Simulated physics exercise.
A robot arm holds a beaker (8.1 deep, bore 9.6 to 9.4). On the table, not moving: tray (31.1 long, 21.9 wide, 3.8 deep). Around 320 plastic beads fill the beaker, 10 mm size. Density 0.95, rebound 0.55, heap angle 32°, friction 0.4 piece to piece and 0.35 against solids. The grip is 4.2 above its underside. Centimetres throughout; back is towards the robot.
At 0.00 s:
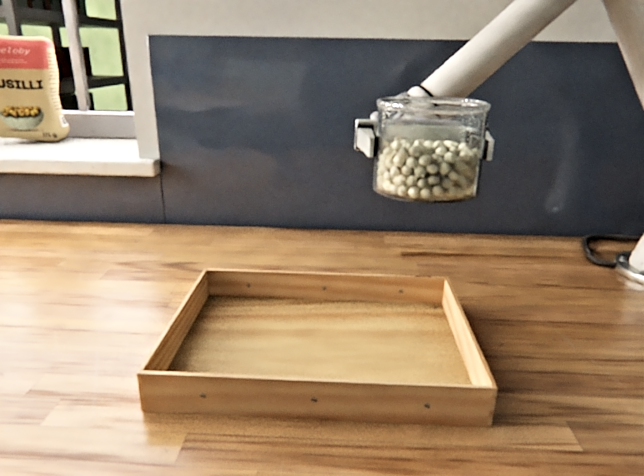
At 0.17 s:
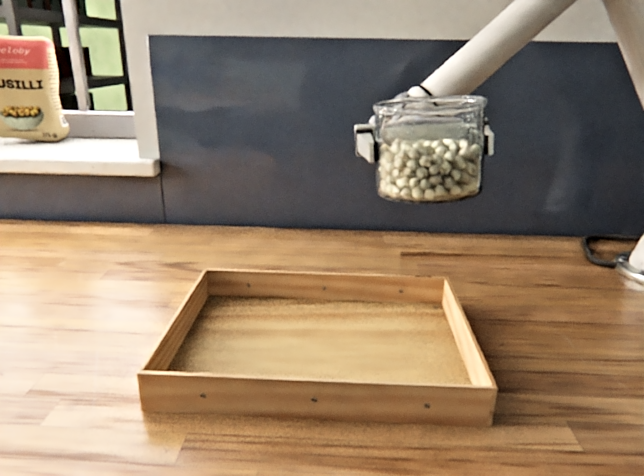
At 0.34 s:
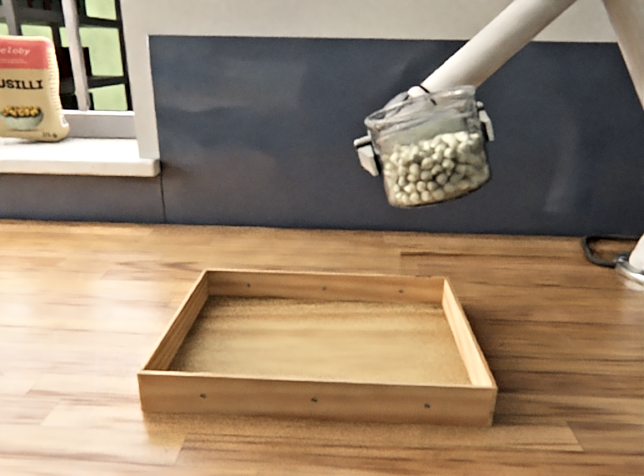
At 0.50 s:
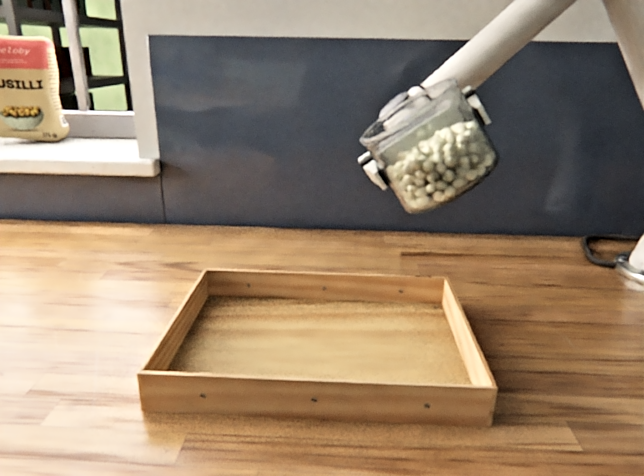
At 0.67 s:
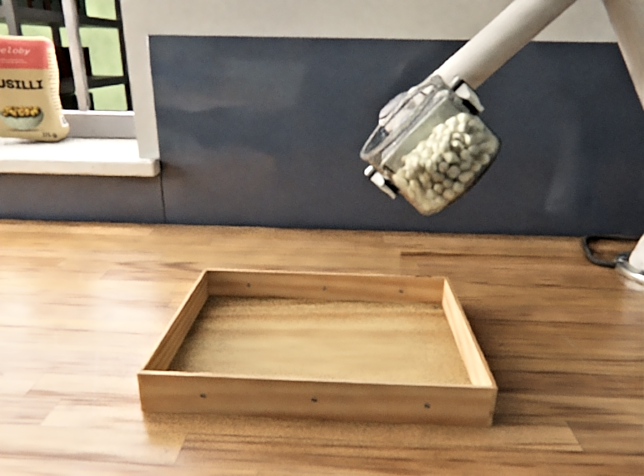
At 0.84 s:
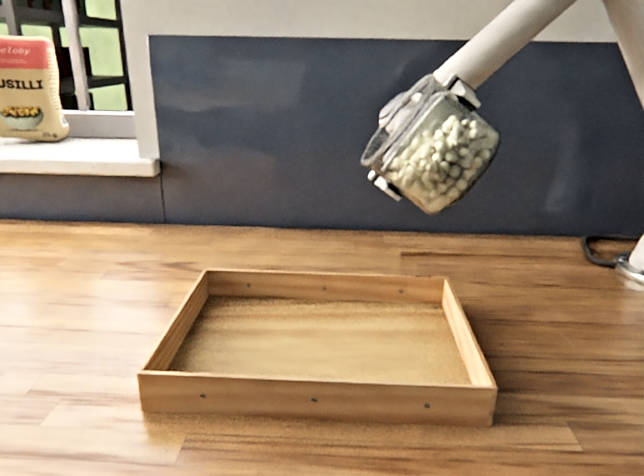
Robot arm tilting a clear container of pale beads down to the left above an empty wooden tray on a table.
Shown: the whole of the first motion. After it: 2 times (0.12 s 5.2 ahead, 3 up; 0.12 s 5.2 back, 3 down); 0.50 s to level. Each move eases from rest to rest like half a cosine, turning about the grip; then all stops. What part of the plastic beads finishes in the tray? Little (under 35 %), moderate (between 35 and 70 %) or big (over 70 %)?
Answer: Moderate; between 35 and 70 % of the plastic beads finish in the tray.
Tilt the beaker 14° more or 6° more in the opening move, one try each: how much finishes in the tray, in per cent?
Some 90 and 70 per cent.
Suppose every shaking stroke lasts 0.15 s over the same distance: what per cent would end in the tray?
In that case some 40 per cent.
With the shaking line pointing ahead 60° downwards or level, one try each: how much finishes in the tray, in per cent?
Some 0 and 30 per cent.
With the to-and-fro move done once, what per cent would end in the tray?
It would be near 45 per cent.
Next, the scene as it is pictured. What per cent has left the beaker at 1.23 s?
About 45 per cent by then.
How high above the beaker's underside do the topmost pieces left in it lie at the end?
Roughly 4.0 cm.
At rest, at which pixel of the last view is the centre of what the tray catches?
At about (259, 344).
After 1.23 s, tilted 54° forward, highest piece 28 above the table; 174 in the beaker, 127 in the tray, 1 on the table or floor, 14 in flight or on a rim.
After 1.62 s, tilted 18° forward, highest piece 25 above the table; 194 in the tray, 111 in the beaker, 9 on the table or floor, 2 in flight or on a rim.
After 2.02 s, level, highest piece 23 above the table; 196 in the tray, 111 in the beaker, 9 on the table or floor.
After 3.07 s, level, highest piece 23 above the table; 196 in the tray, 111 in the beaker, 9 on the table or floor.
In the end, 196 in the tray, 111 in the beaker, 9 on the table or floor. That is 62 % in the tray.
